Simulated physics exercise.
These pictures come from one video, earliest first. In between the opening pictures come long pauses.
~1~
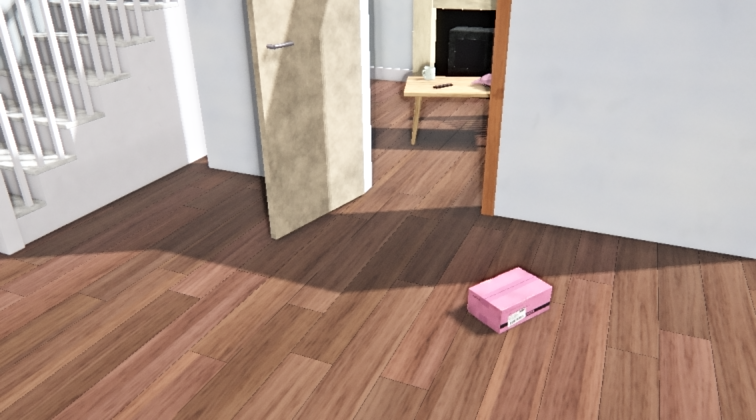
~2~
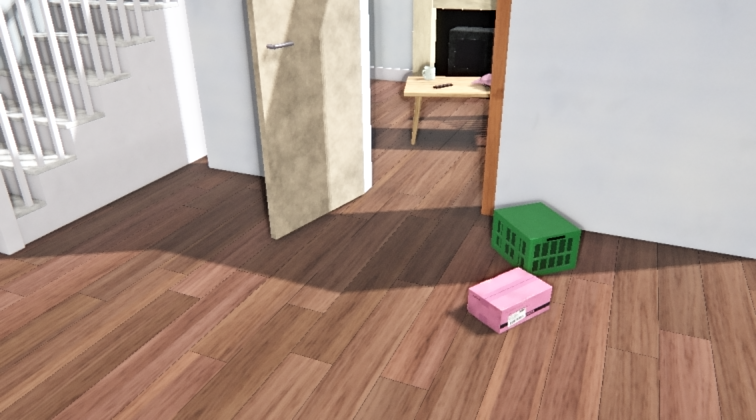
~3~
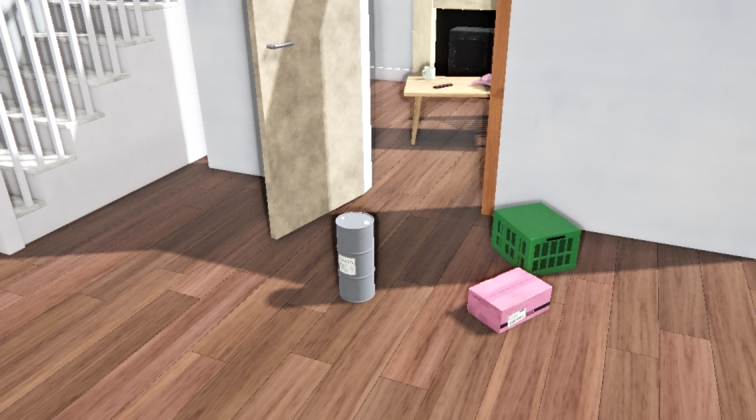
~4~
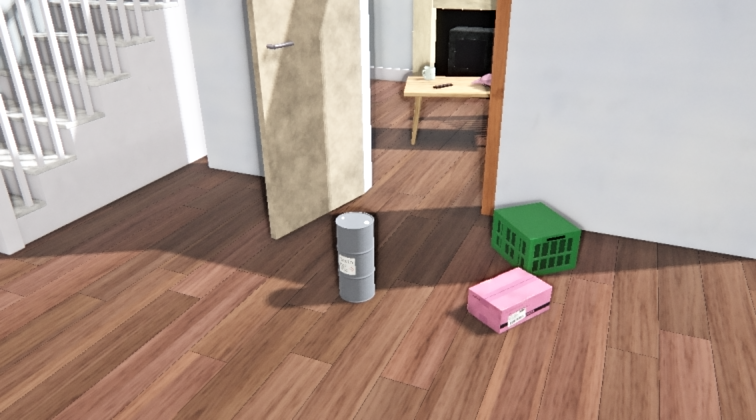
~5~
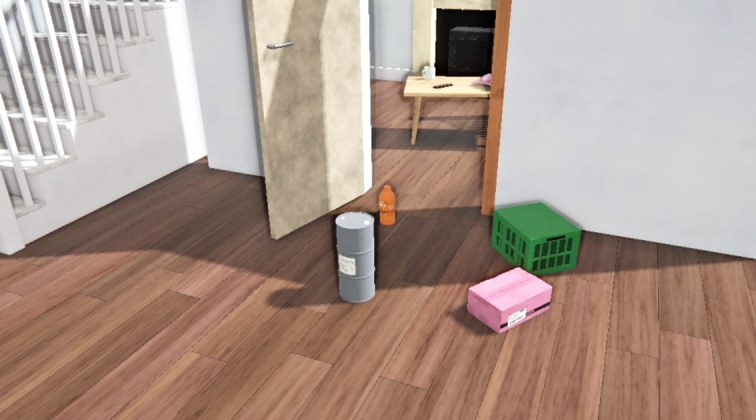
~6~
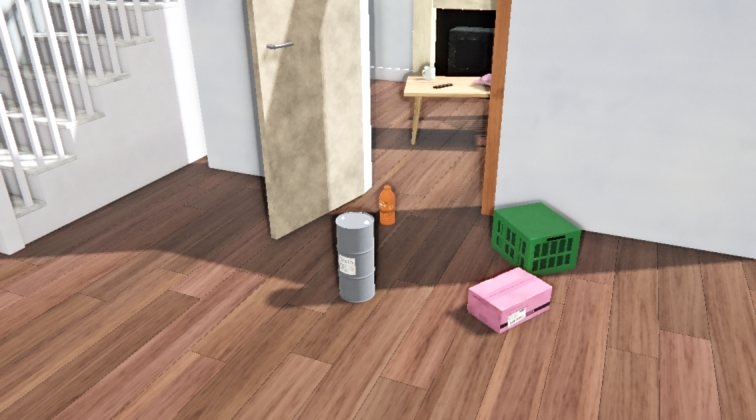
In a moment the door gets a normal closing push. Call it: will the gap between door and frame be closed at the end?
Yes, the gap closes.
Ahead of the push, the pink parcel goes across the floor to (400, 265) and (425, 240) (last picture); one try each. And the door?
Try one: Swings all the way; try two: Gets held up.
Then, 1.30 s past the last view, open by 50°; orange bottle displaced a little near (392, 204).
Then, 1.80 s past the last view, open by 23°; orange bottle displaced well along near (422, 197).
Finally, open by 0°; moved from the start, orange bottle; the other 3 still in place. Final places as the last picture's camera would see them, orange bottle near (440, 184).
